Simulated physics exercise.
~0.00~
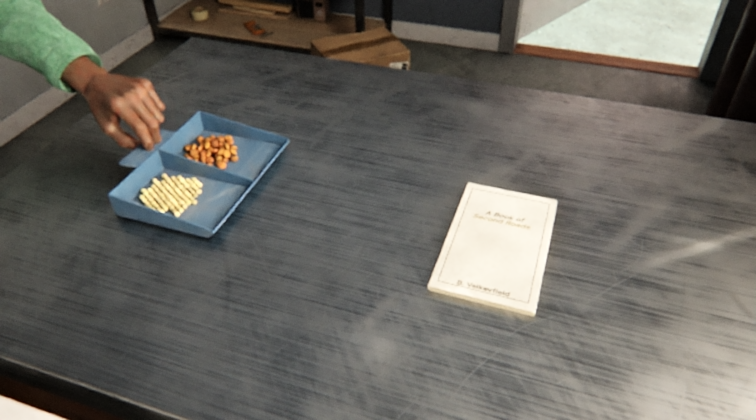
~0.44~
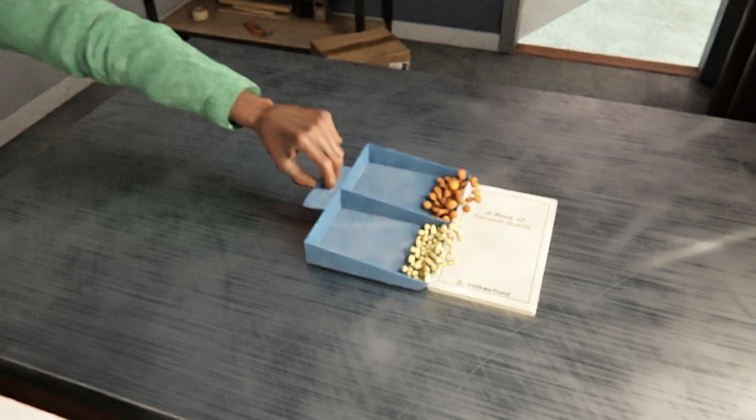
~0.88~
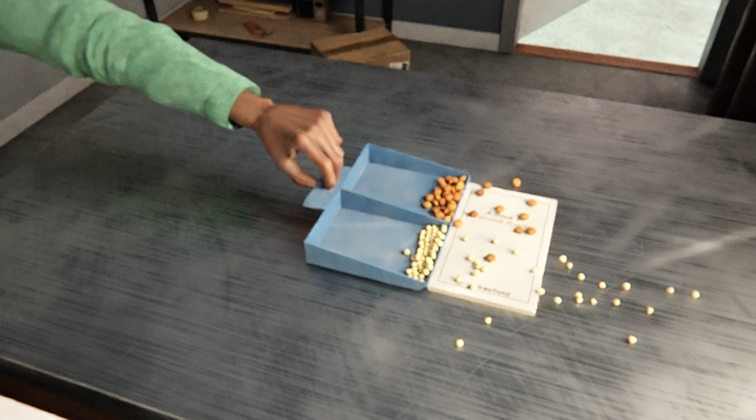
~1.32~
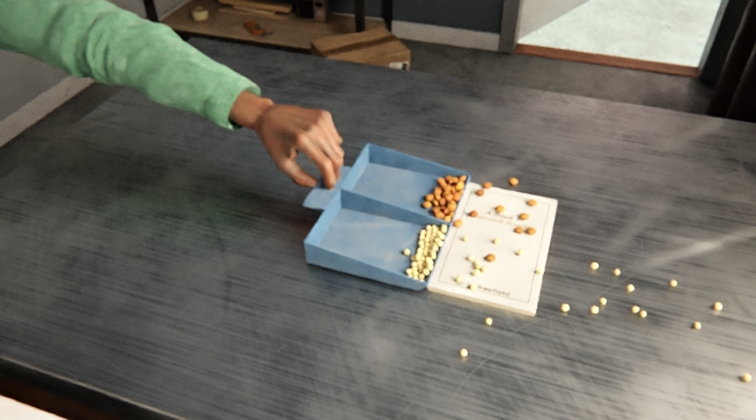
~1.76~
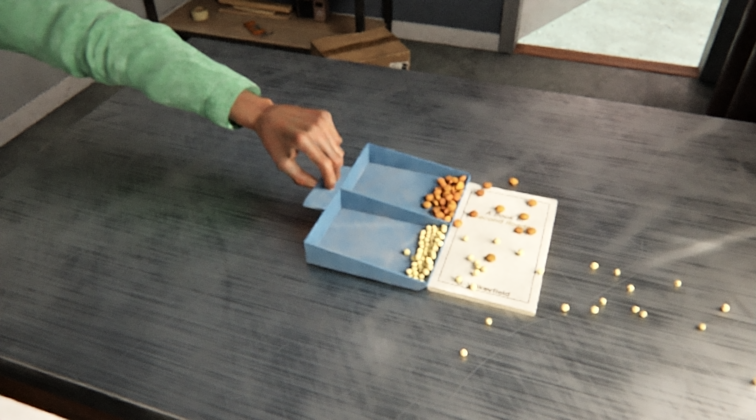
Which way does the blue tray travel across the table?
The blue tray moves to the right, toward the thin book.
